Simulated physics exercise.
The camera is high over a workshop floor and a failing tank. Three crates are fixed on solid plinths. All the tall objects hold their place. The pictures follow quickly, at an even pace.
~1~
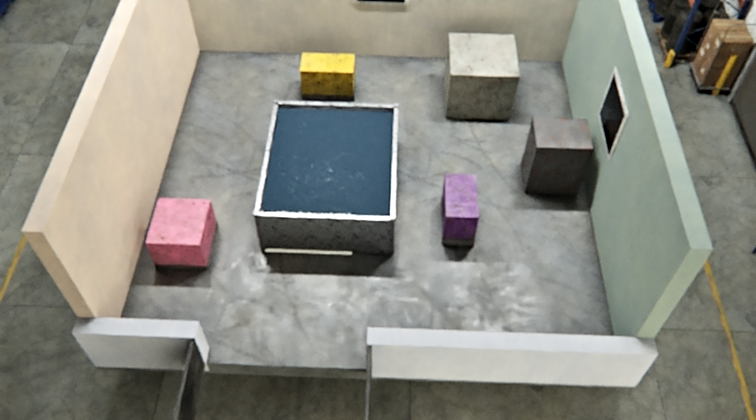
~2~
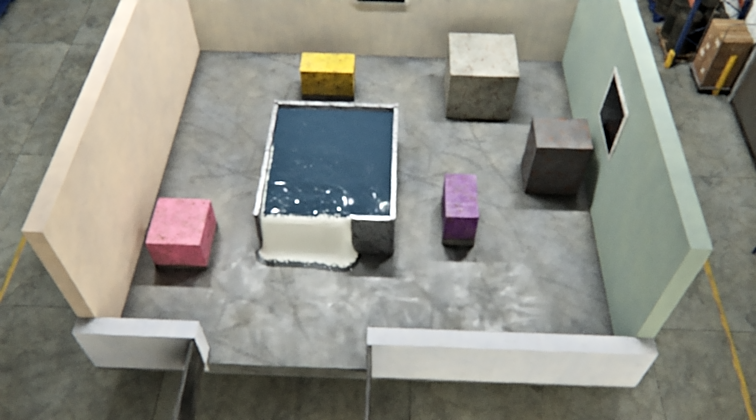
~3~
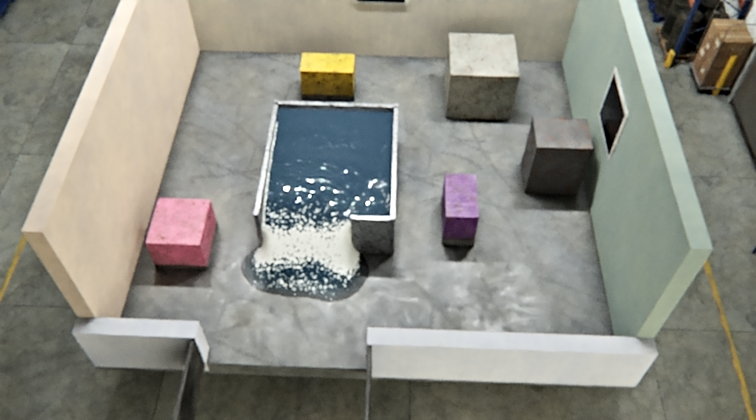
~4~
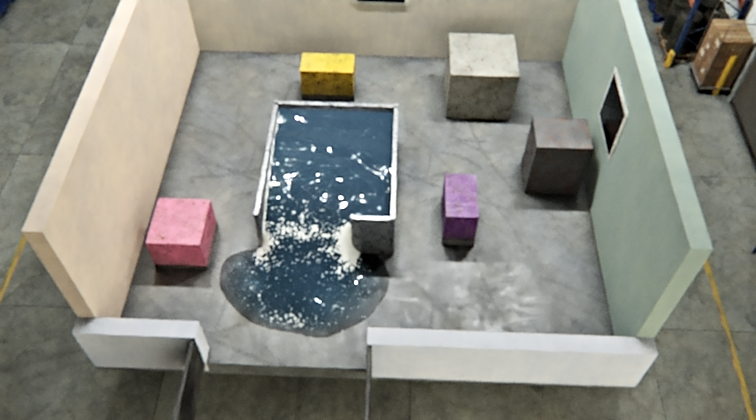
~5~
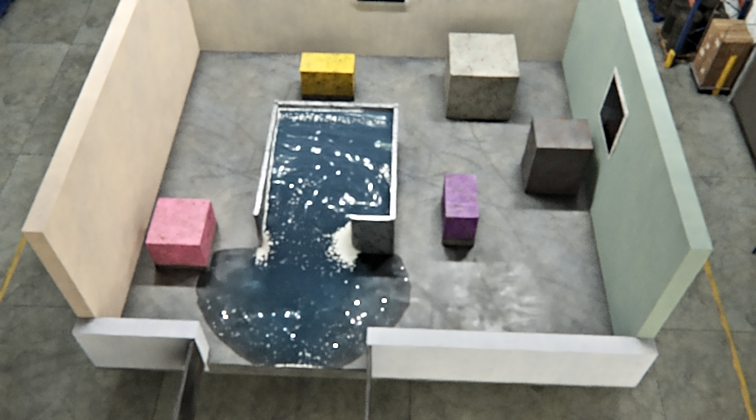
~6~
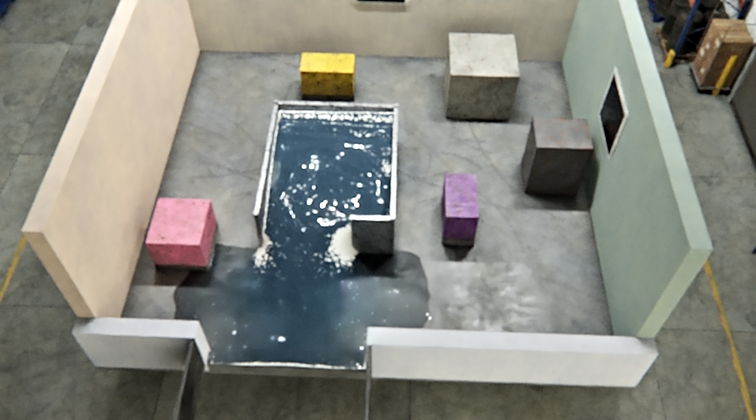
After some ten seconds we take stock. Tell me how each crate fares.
One by one: The yellow crate keeps dry; the pink crate is soaked; the purple crate keeps dry.
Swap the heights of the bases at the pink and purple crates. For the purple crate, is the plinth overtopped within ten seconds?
My reading: Purple crate remains dry.
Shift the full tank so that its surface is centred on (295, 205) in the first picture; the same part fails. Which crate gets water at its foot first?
It is the pink one.
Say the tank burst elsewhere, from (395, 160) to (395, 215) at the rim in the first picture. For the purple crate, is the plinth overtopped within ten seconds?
Then: Purple is soaked.
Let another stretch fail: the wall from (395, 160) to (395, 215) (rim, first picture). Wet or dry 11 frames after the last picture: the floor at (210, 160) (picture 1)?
Verdict: Free of water.
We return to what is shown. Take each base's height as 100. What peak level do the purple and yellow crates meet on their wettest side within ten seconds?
About 20 and 30 per cent.
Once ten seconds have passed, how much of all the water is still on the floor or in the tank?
Near 32 in a hundred.
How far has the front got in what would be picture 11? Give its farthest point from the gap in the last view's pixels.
Close to (530, 359).
A moment on, water covers 20 % of the floor; the yellow crate not reached, the pink crate water round its plinth, the purple crate not reached.
Next, water covers 25 % of the floor; the yellow crate not reached, the pink crate water round its plinth, the purple crate not reached.
Then, water covers 40 % of the floor; the yellow crate not reached, the pink crate water round its plinth, the purple crate water round its plinth.
Later, water covers 55 % of the floor; the yellow crate water round its plinth, the pink crate water round its plinth, the purple crate water round its plinth.
In the end, water covers 65 % of the floor; the yellow crate stayed above the water, the pink crate was topped, the purple crate stayed above the water.
